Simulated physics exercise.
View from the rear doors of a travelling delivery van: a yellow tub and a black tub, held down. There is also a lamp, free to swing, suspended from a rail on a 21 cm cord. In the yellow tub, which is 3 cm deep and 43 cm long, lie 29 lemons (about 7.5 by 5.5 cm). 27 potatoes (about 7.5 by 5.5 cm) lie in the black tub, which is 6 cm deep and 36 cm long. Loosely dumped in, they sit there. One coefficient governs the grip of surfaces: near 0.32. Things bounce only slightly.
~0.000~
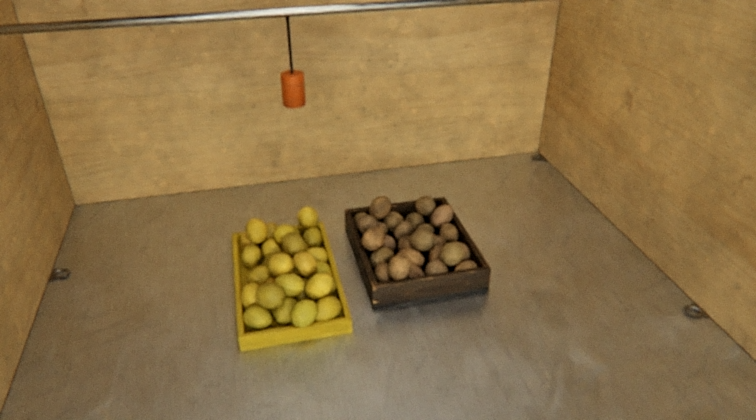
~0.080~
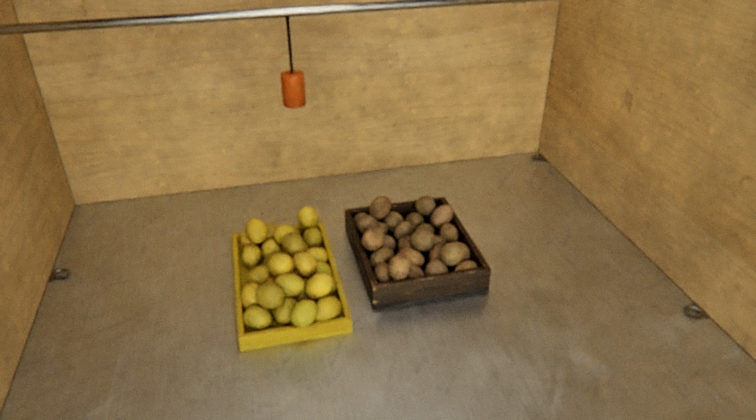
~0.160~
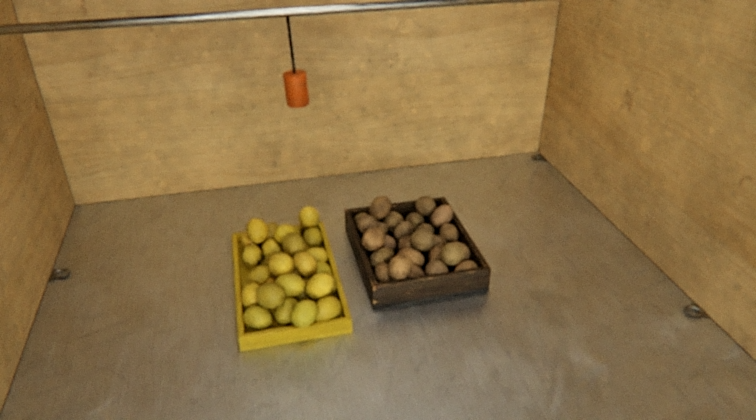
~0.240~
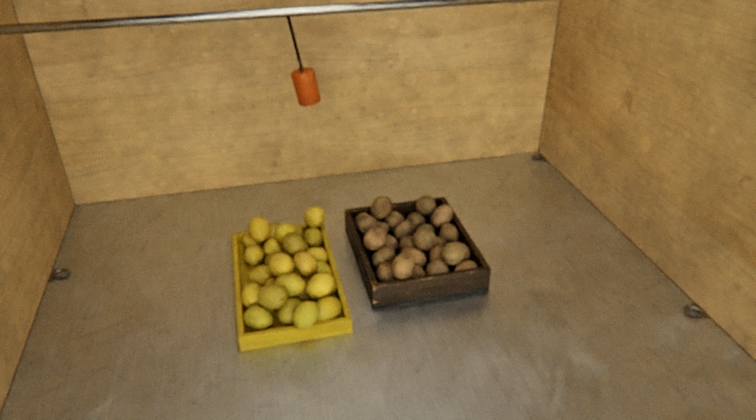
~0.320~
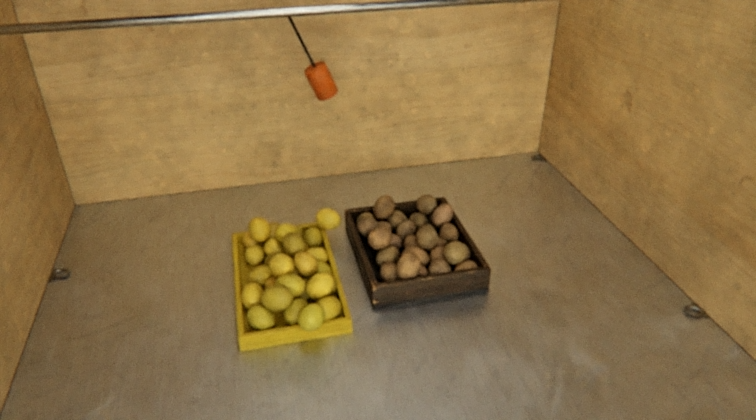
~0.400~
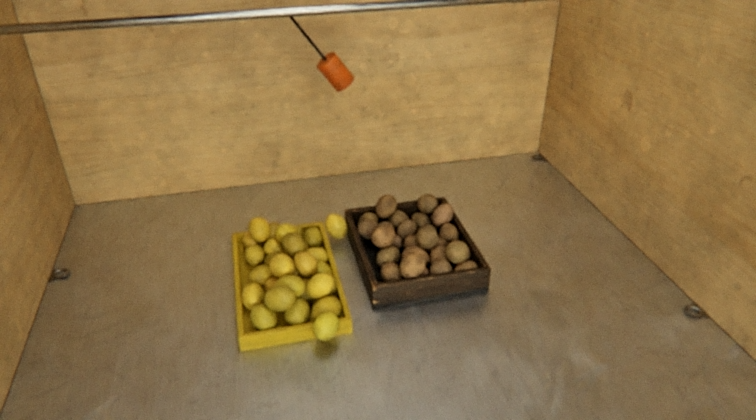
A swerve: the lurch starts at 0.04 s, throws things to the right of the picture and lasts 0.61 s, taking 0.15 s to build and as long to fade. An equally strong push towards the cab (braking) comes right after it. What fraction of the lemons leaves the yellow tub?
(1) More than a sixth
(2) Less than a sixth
The answer is 2.
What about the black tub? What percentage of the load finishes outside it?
For the black tub, 0 percent.
After 0.63 s, yellow tub 27 in, 2 out and black tub 27 in, 0 out.
After 0.93 s, yellow tub 27 in, 2 out and black tub 27 in, 0 out.
After 1.34 s, yellow tub 27 in, 2 out and black tub 27 in, 0 out.
Outcome (at 1.86 s), yellow tub 27 in, 2 out and black tub 27 in, 0 out. Asked share, 2 of 29, 7 per cent.
